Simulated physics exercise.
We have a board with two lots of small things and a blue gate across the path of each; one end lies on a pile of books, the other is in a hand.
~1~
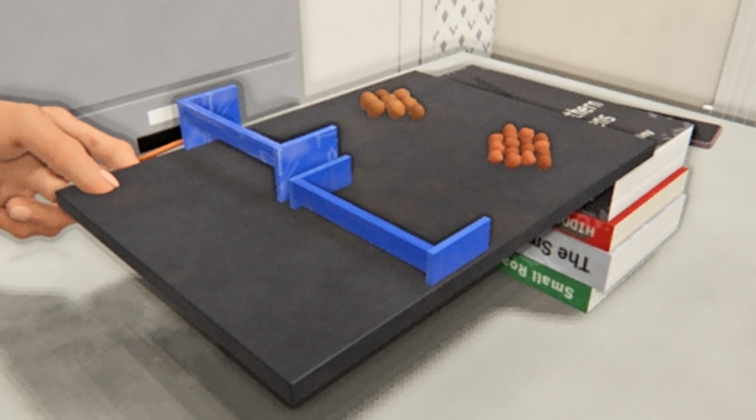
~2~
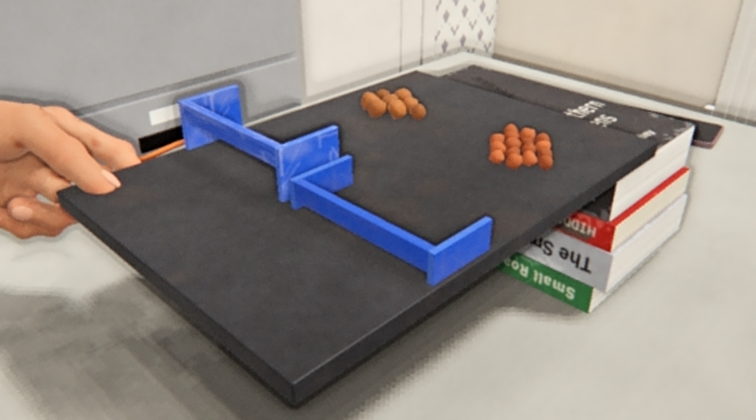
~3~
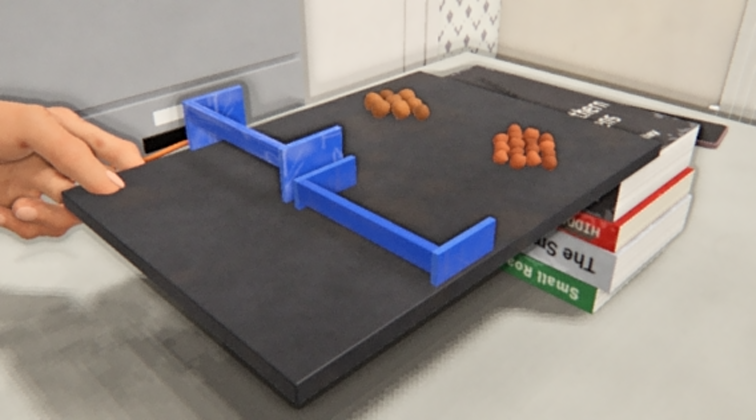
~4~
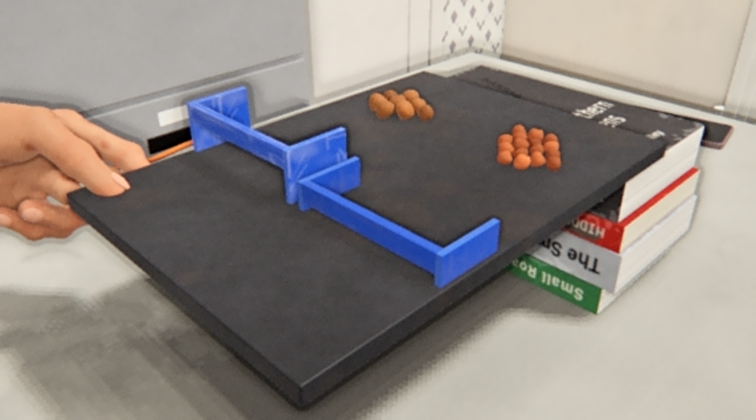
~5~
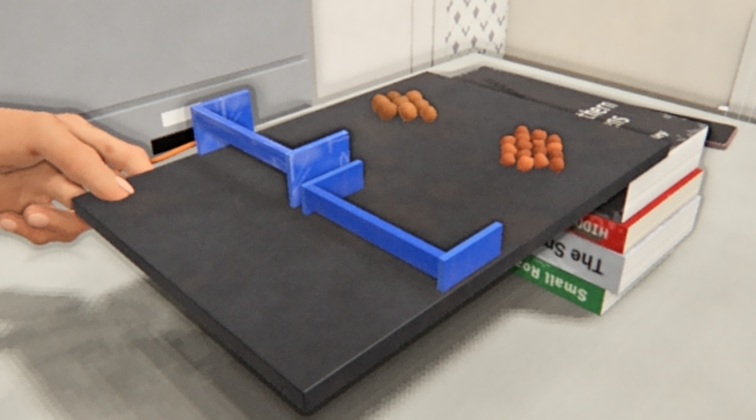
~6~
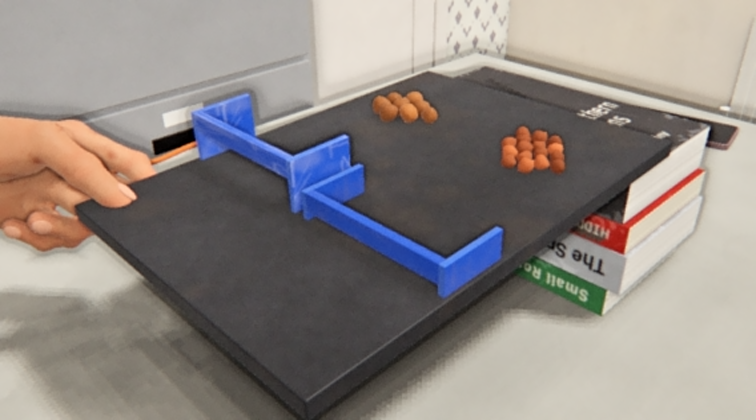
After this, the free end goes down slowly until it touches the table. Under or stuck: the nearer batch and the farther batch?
At its opening the nearer batch is held up; at its opening the Farther batch gets by.
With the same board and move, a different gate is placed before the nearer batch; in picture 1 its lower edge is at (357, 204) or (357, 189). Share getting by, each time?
Gate one: 100 per cent; gate two: 100 per cent.
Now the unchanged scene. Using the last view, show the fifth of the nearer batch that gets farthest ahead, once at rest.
Look near (389, 333) in the last frame.
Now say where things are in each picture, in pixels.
The first frame shows held end of the board near (295, 371), level; book pile near (528, 130), nearly half as high as the board is long; nearer batch near (527, 150), a few clay pellets; farther batch near (389, 103), a few hazelnuts; nearer gate near (358, 222), its slot lower than a piece; farther gate near (228, 132), its slot higher than a piece.
The second frame shows held end of the board near (297, 371), level; farther batch near (390, 103).
The third frame shows held end of the board near (300, 372), level; nearer batch near (532, 151).
The fourth frame shows held end of the board near (305, 373), level; farther batch near (398, 104).
The fifth frame shows held end of the board near (308, 379), down by 1°; nearer batch near (540, 153).
The sixth frame shows held end of the board near (310, 387), down by 2°; book pile near (542, 131); nearer batch near (540, 154), not moving; farther batch near (401, 107), not moving; nearer gate near (370, 233); farther gate near (242, 143).
Then, 0.35 s on from there, board sloping at 9°; nearer batch where it was; farther batch where it was.
Then, 0.79 s on from there, board sloping at 18°; nearer batch on its way down; farther batch on its way down.
Then, 1.27 s on from there, board resting at 25°; nearer batch has reached its gate; farther batch the whole lot past its gate.
In the end, board resting at 25°; nearer batch gathered behind its gate; farther batch the whole lot past its gate.
